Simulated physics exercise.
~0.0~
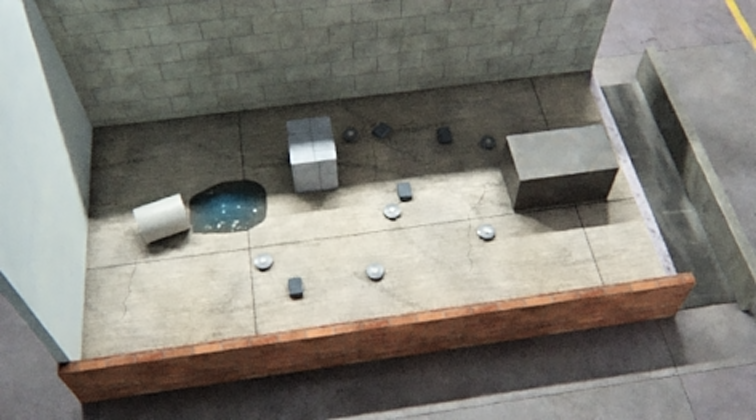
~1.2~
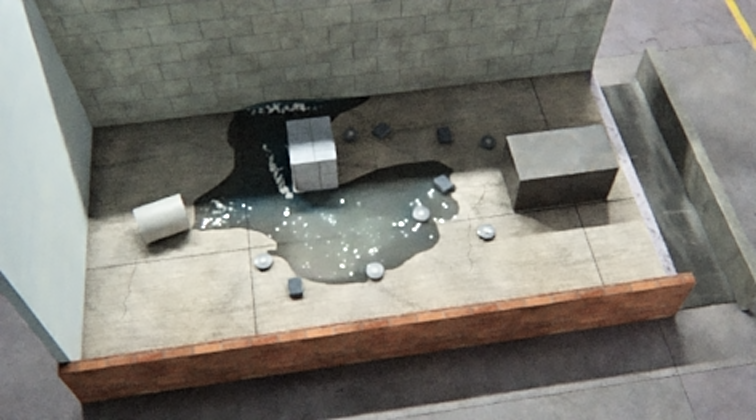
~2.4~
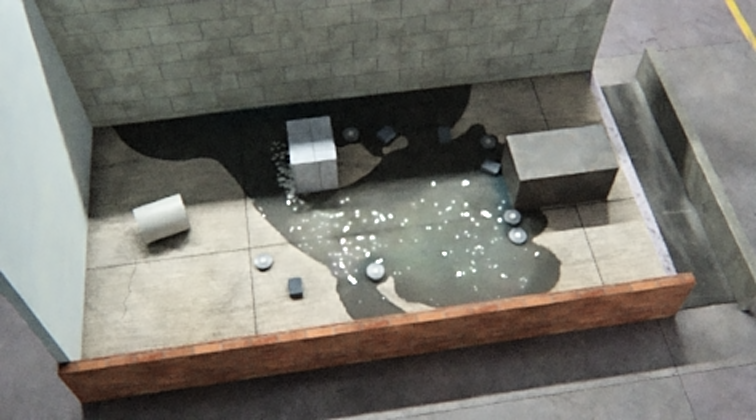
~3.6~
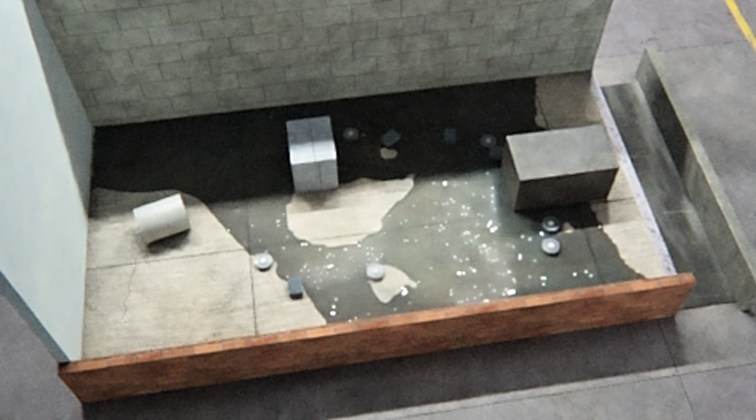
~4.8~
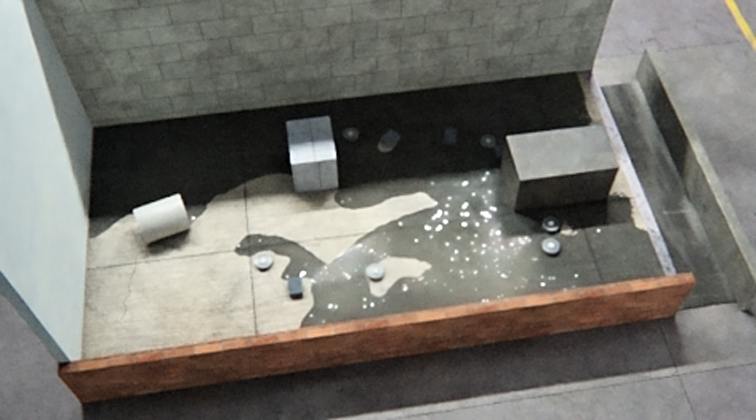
Packing shed floor with water spreading from beside a white drum, pushing a few lids and dark blocks rightward before they settle.
